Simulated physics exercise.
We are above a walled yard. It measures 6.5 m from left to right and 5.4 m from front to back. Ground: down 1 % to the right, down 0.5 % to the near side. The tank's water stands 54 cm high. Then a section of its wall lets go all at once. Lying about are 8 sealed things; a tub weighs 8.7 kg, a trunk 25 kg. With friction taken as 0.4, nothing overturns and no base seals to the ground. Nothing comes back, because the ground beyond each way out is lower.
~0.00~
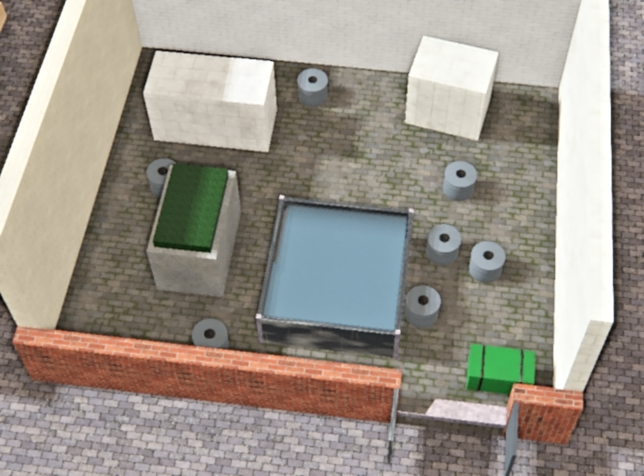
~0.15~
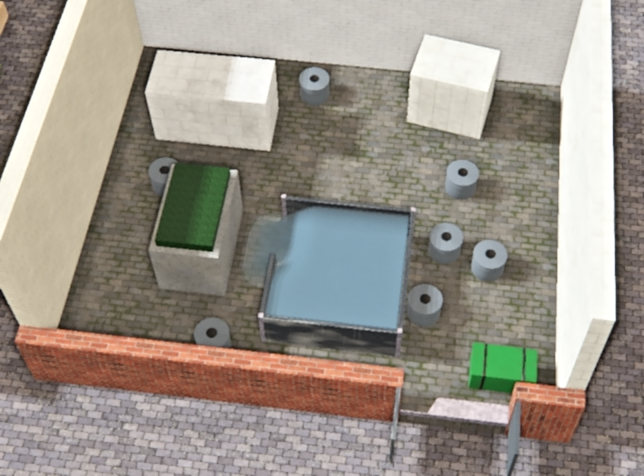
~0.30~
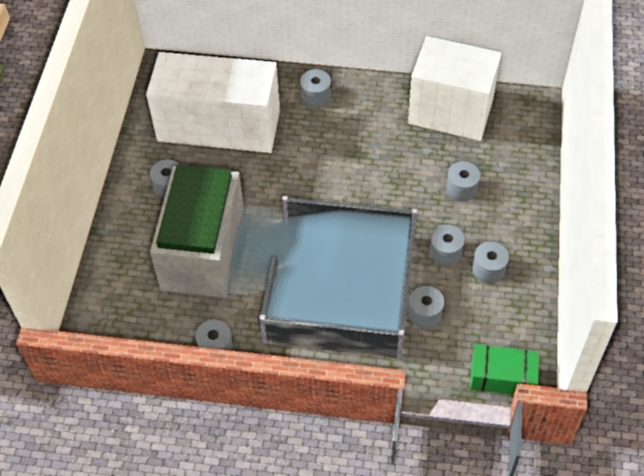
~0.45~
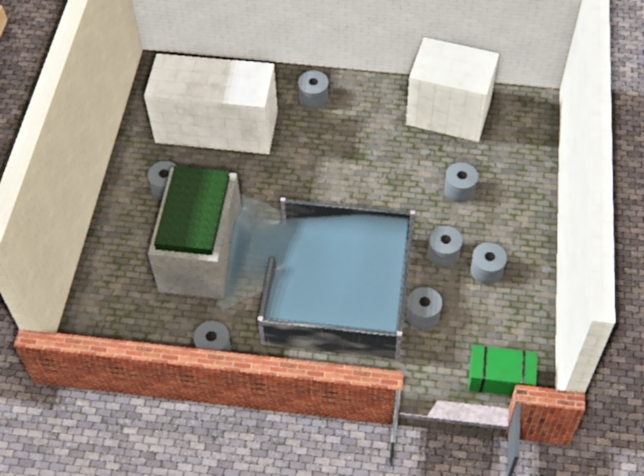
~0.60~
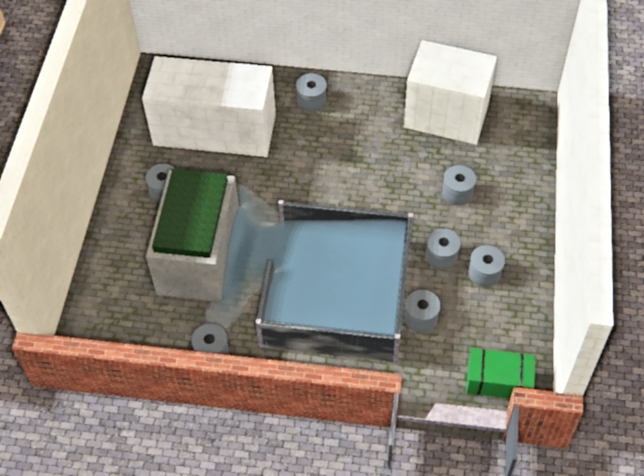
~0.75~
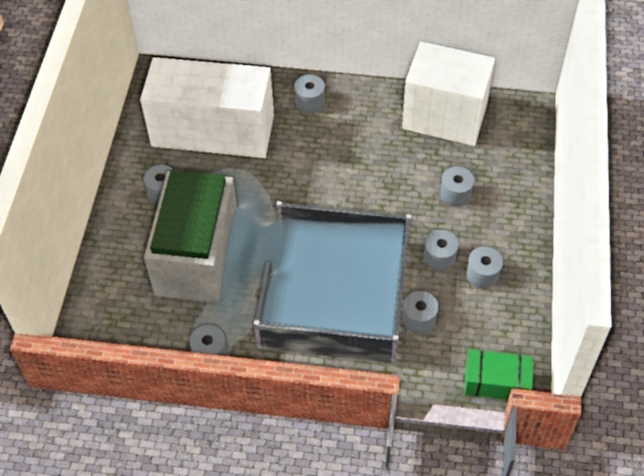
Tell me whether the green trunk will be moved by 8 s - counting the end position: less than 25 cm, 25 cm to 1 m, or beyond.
Prediction - the green trunk does not really move.
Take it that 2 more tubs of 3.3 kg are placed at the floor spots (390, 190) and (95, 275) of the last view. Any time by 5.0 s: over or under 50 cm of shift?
Taking them in order, they end up smaller and greater.
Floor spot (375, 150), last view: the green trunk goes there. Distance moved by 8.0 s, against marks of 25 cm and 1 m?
By that time it keeps its spot.
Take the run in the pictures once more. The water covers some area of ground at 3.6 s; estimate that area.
That flooded area is roughly 23 m2.
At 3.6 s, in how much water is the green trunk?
Depth: About 3 cm.
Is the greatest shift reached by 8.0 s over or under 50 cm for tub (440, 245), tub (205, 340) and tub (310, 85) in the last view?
In sequence - stayed below the line; crossed the line; crossed the line.
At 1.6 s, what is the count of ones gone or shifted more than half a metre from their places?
That would be 0.
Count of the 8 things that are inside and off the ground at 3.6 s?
At that time the total is 2.
After 1.6 s the green trunk is near (500, 369), 0.0 m from its start, aground; 0 of 8 are out; 0 afloat.
After 3.6 s the green trunk is near (500, 369), 0.0 m from its start, aground; 0 of 8 are out; 2 afloat.
After 5.6 s the green trunk is near (500, 369), 0.0 m from its start, aground; 0 of 8 are out; 3 afloat.
After 8.0 s the green trunk is near (500, 369), 0.0 m from its start, aground; 0 of 8 are out; 3 afloat.
